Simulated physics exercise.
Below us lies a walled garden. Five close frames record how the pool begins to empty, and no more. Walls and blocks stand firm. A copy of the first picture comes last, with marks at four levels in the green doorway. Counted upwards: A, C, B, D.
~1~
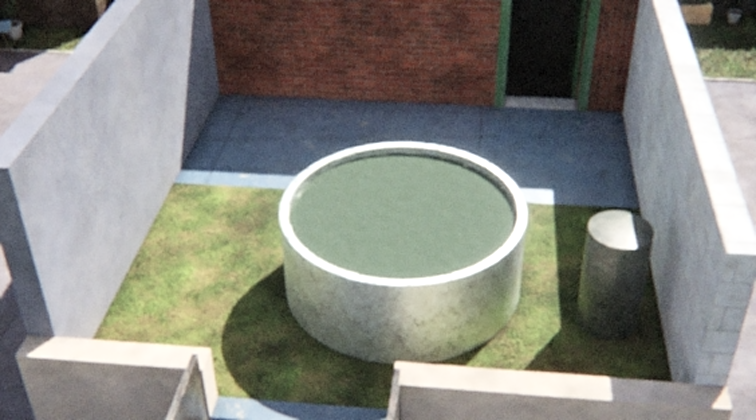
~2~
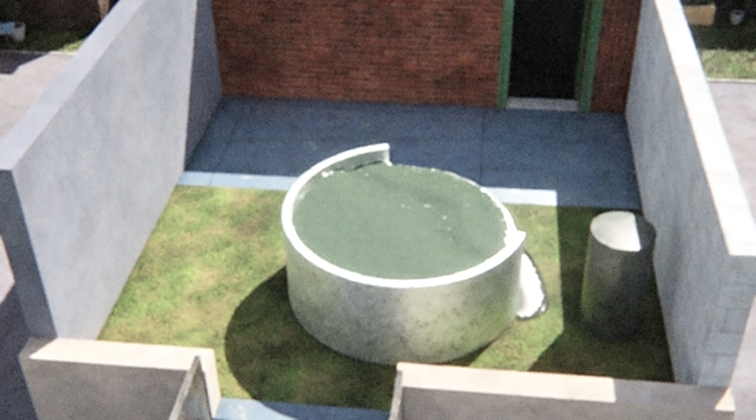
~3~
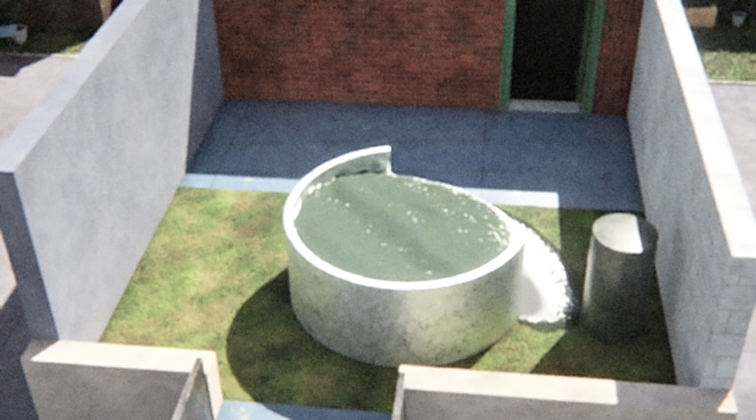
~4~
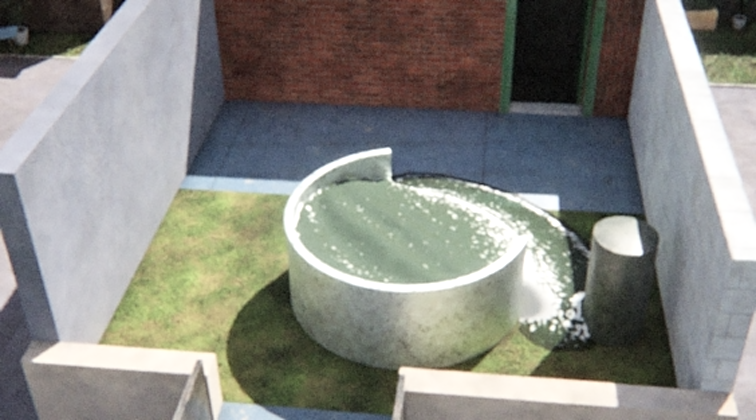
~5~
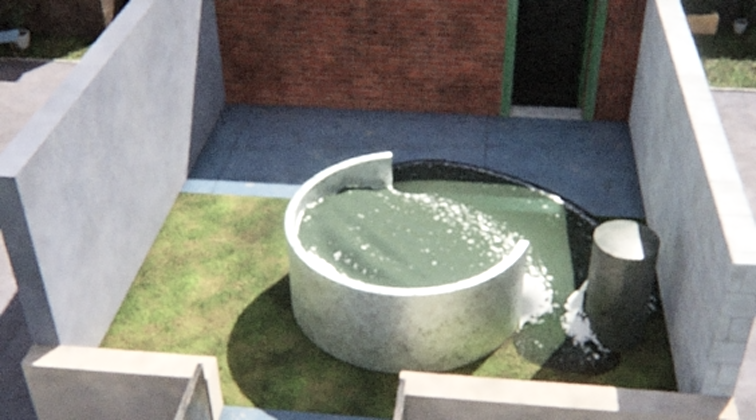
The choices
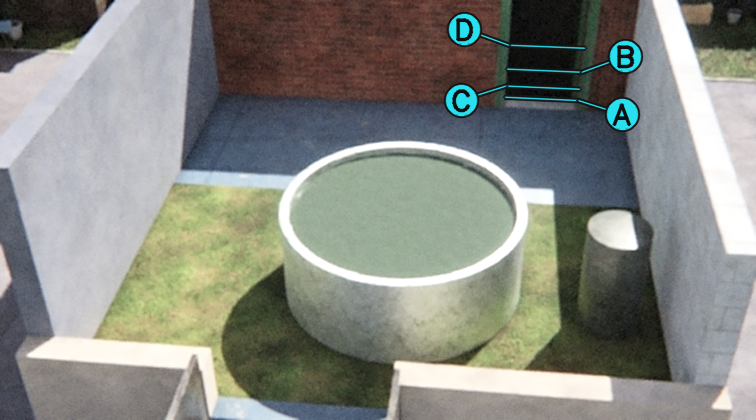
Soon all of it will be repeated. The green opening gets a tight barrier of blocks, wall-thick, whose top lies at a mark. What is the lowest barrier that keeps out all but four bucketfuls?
Height B.
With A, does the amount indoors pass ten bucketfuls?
Yes, clearly.
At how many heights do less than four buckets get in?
Two of the four.
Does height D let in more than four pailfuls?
No, that is safe.
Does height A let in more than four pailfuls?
Yes.
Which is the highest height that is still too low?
The answer is C.
In cyan, A at (541, 98); B at (544, 70); C at (542, 87); D at (546, 46); from the bottom up A, C, B, D.
With A, dozens of bucketfuls pour in.
With B, a bucket or two gets in.
With C, about 10 bucketfuls get in.
With D, nothing gets over.
